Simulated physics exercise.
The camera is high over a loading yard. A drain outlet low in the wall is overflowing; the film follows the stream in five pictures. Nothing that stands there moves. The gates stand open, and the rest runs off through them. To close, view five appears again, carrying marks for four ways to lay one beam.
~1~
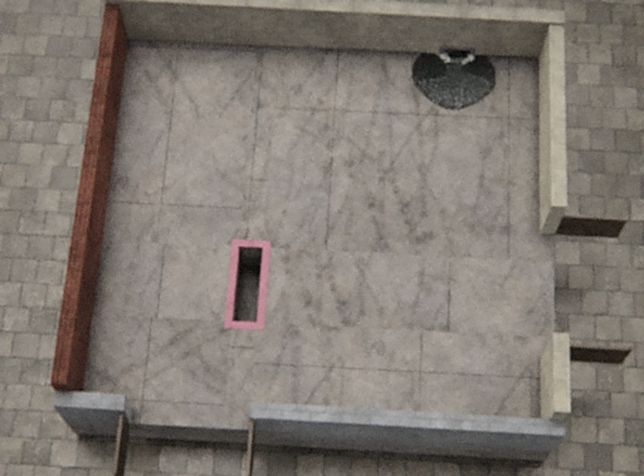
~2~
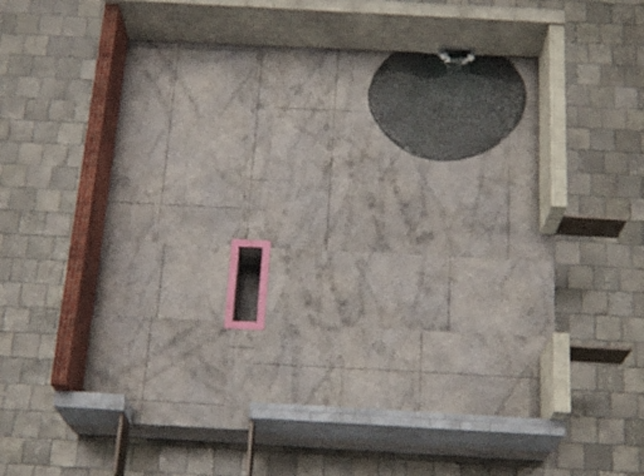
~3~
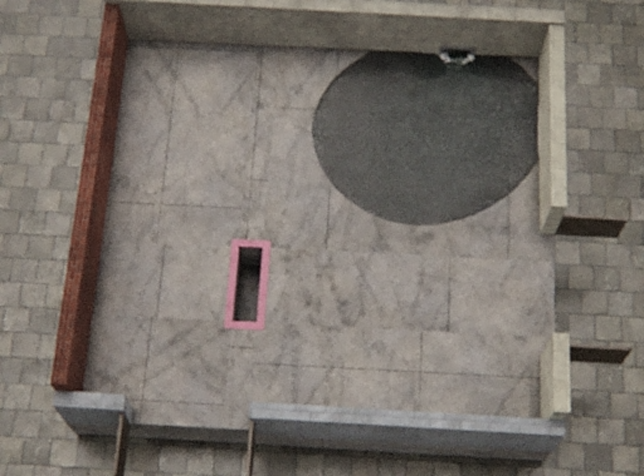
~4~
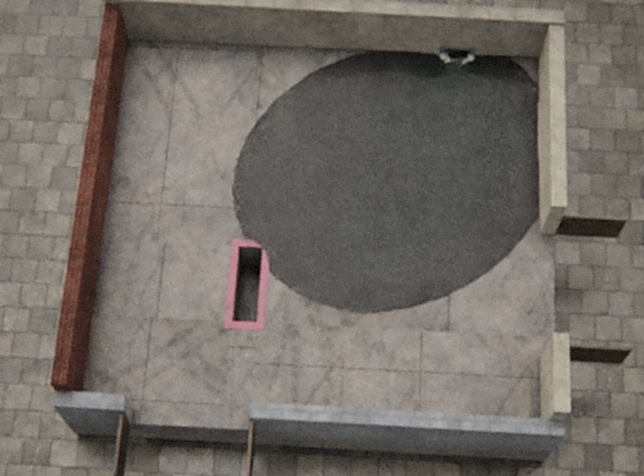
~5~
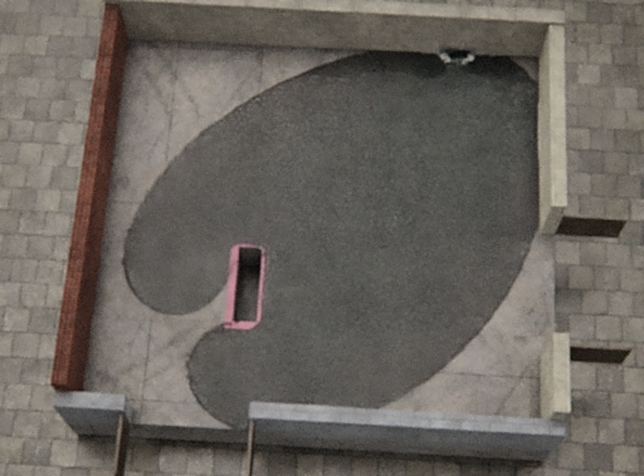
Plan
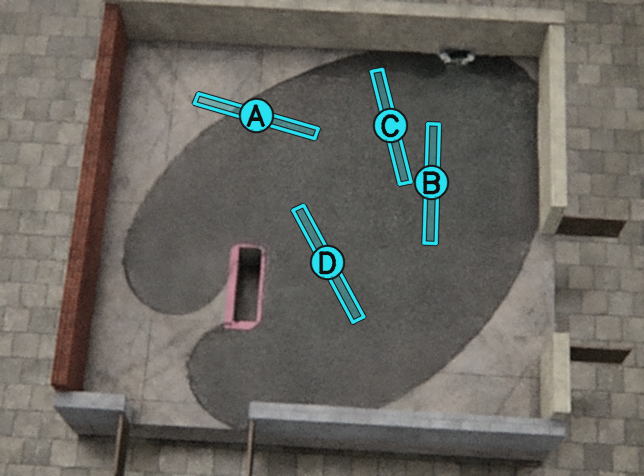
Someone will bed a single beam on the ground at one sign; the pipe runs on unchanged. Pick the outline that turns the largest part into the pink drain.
A works best here.
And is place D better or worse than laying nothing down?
Worse.
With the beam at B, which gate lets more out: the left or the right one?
The left gate.
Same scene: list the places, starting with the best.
The order is A, B, C, D.
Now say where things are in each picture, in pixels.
The first frame shows outfall at (457, 51); pink drain at (248, 284); open gate at (193, 412); open gate at (540, 293); 2 % of the ground under water, visible out to (433, 96); pink drain still dry.
In the second frame, 9 % of the ground under water, visible out to (453, 157); pink drain still dry.
In the third frame, 21 % of the ground under water, visible out to (393, 216); pink drain still dry.
In the fourth frame, 39 % of the ground under water, visible out to (288, 279); pink drain still dry.
In the fifth frame, 63 % of the ground under water, visible out to (195, 371); pink drain taking water.
In cyan, A from (196, 98) to (316, 133); B from (430, 243) to (433, 123); C from (376, 70) to (405, 183); D from (298, 207) to (358, 319).
For place A, about 31 % of the stream goes into the pink drain, about 68 % out by the gates.
For place B, about 18 % of the stream goes into the pink drain, about 81 % out by the gates.
For place C, about 10 % of the stream goes into the pink drain, about 89 % out by the gates.
For place D, about 6 % of the stream goes into the pink drain, about 94 % out by the gates.
